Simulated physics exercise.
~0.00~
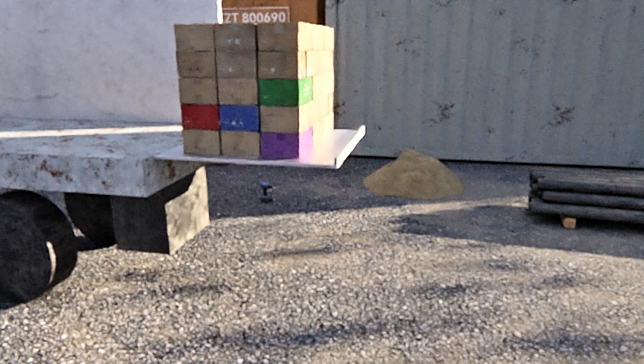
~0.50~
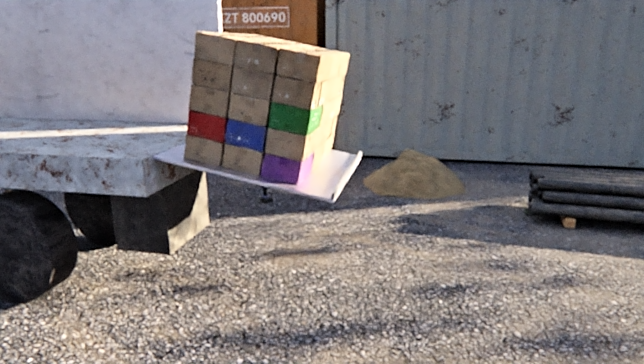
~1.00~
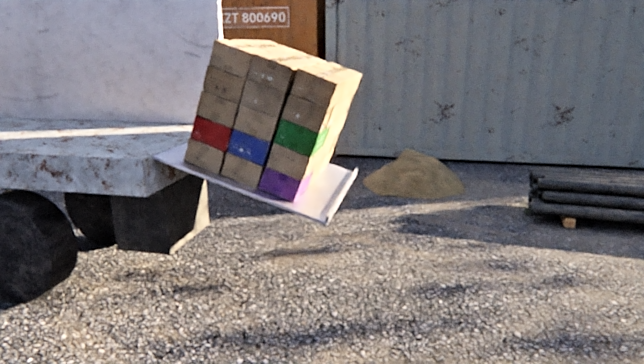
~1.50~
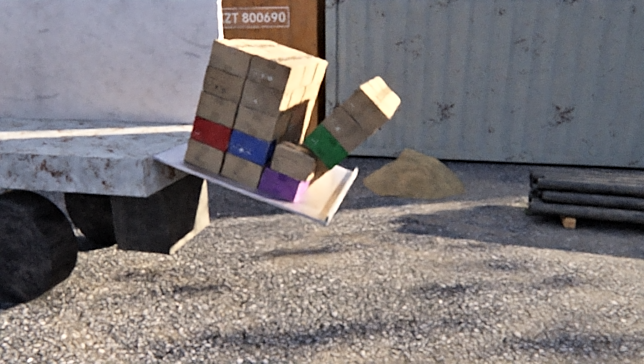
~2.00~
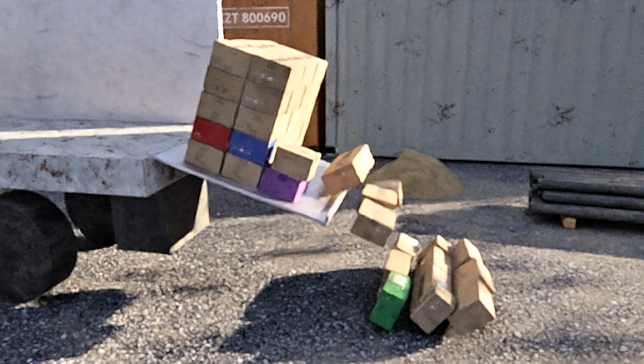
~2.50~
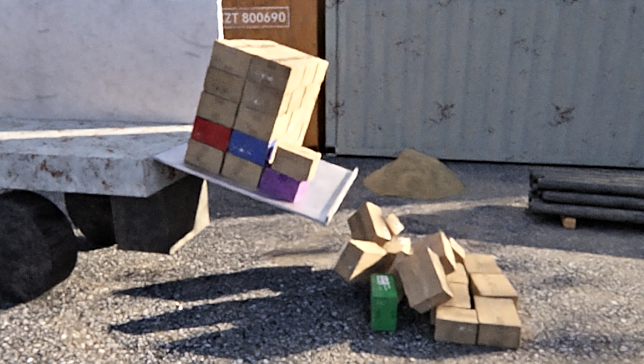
A lorry's platform tilts down and several blocks, including the green one, tumble onto the gravel.
